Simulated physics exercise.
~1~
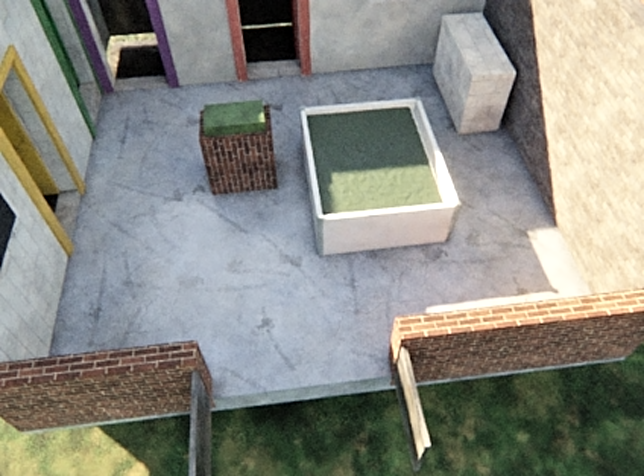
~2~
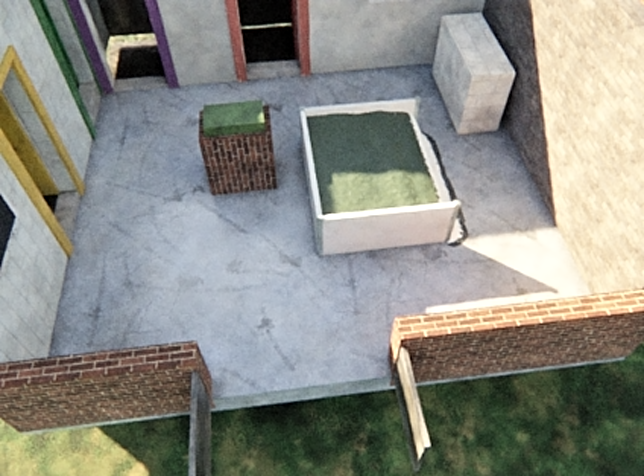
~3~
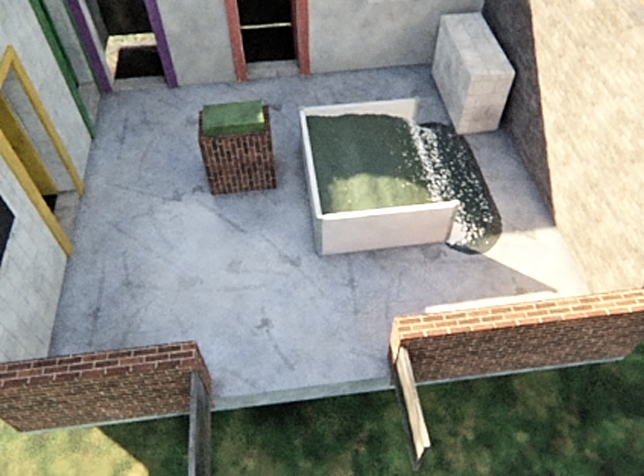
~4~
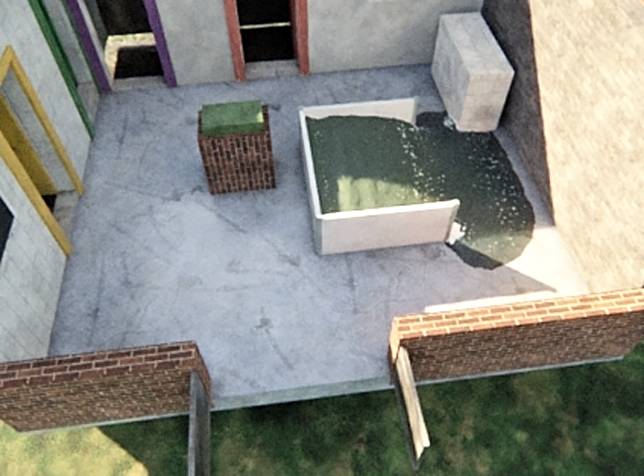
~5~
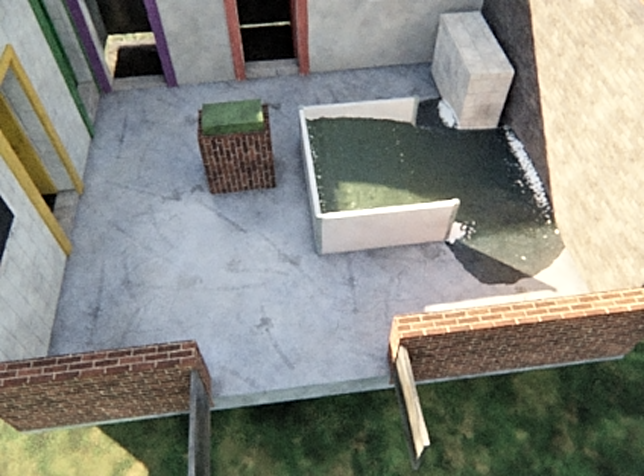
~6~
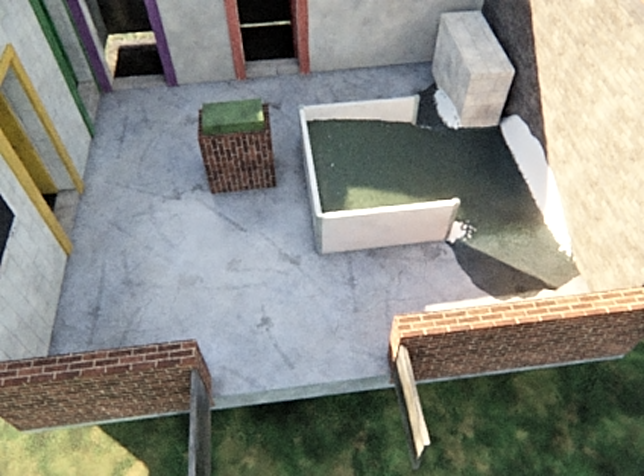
The video shows a walled yard with a white tank of dark green water beside a brick block. The tank's right side opens, and water pours out, spreading across the floor toward the right wall and the near brick wall.
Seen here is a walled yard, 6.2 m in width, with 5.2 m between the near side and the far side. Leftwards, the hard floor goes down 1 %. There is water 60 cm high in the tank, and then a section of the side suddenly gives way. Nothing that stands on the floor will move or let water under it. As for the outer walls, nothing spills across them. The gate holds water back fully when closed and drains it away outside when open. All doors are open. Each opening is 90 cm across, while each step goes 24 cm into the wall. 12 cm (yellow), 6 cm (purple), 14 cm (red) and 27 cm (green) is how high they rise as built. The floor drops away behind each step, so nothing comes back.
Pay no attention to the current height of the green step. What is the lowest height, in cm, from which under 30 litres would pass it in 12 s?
7.5 cm.
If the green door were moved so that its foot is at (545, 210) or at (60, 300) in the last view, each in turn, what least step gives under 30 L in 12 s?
You'd want roughly 29 cm there first, then roughly 7.5 cm.
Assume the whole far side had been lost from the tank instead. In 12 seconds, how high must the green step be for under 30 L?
About 17 centimetres.
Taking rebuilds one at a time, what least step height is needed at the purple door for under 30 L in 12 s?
Purple: Roughly 6.5 cm.
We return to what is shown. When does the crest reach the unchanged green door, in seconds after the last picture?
Crest at t of about 4.0 s.
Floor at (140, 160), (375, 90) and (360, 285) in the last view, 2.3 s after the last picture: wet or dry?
First bone-dry, second wet through, third wet through.
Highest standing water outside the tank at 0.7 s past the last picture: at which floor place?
Look close to (497, 143).
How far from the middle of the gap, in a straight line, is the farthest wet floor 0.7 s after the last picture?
Close to 3.0 metres, I'd say.
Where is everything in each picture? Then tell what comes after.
The first picture shows still water, 60 cm deep, in the tank at (373, 157); the green door at (74, 57) is dry.
In the second picture, water pours out at (428, 172) and has run 0.3 m, to (458, 217); about 11 cm deep outside, 60 cm at the back.
In the third picture, the gap is at (427, 175), the front 0.8 m out at (494, 216); the back of the tank holds 60 cm.
In the fourth picture, the front is at (515, 182), 1.2 m from the gap at (426, 176); 2.7 m2 of floor is wet, 55 cm left at the back.
In the fifth picture, the gap is at (426, 175), the front 1.5 m out at (561, 237); the back of the tank holds 51 cm.
In the sixth picture, water pours out at (426, 175) and has run 1.6 m, to (576, 264); about 11 cm deep outside, 51 cm at the back; the green door at (73, 56), 5.2 m from the gap, is still 5.0 m from the nearest water.
Then, 0.7 s after the last picture water covers 20 % of the floor, deepest (44 cm) near (497, 143); it has not reached the green door.
Then, 2.3 s after the last picture water covers 45 % of the floor, deepest (28 cm) near (586, 328); it has not reached the green door.
Then, 11.3 s after the last picture water covers 95 % of the floor, deepest (9 cm) near (132, 108); 9 cm at the green door, 0 litres in over its 27 cm step.
At the green door as built, the water peaked near 14 cm, 4.1 s after the last picture.
Run again over the same 12 s with other heights there, 41 litres in over 7 cm, 18 litres over 8.5 cm. The limit of 30 litres is kept from about 7.5 cm up.
